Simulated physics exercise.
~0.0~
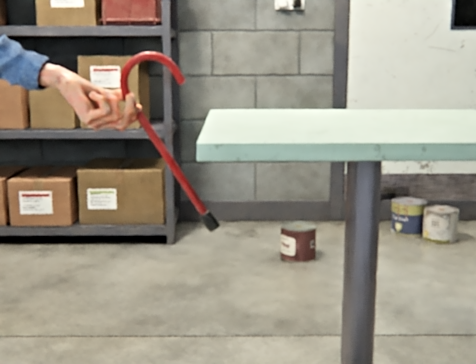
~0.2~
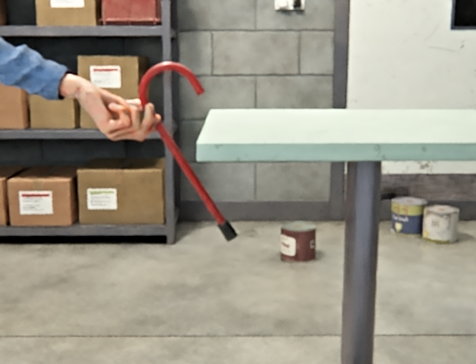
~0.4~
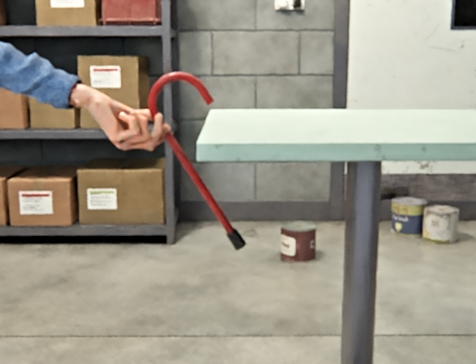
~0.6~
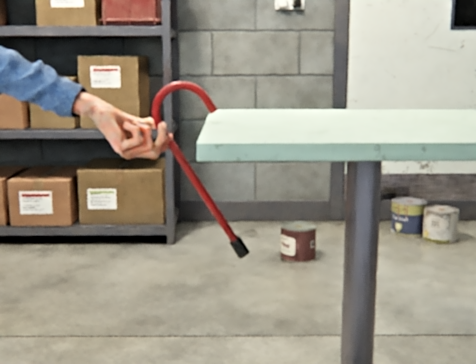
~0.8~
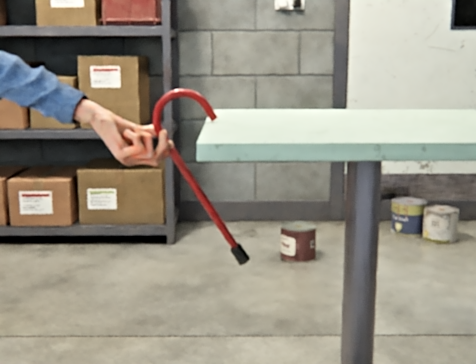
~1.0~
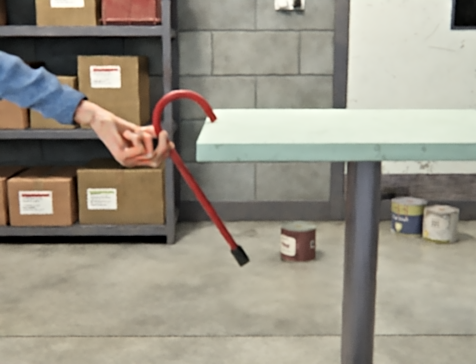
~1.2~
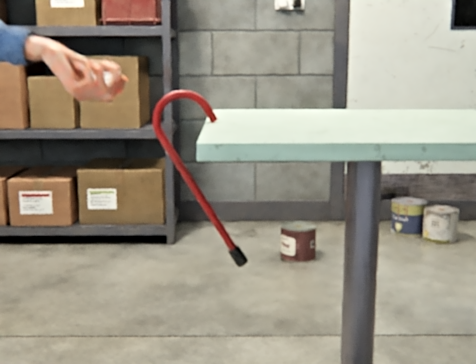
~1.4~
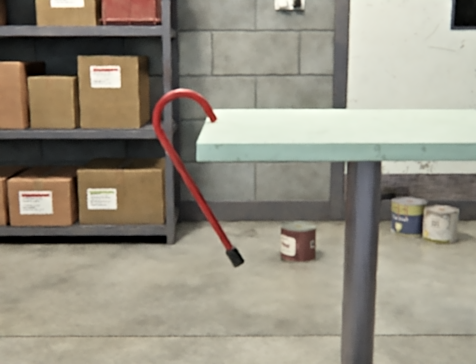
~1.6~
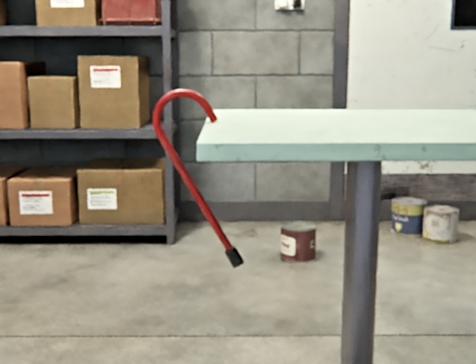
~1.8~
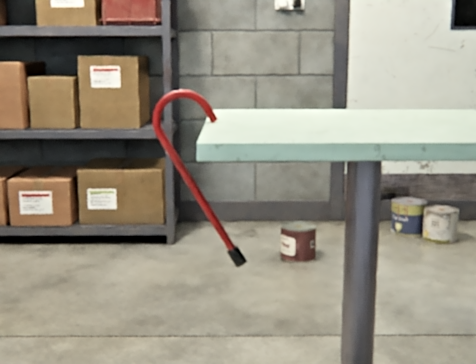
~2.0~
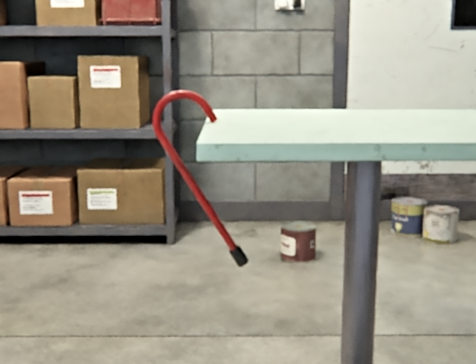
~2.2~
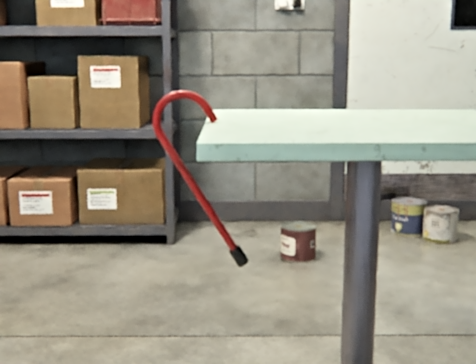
A red cane is hooked over the table's left end by a hand and stays hanging.
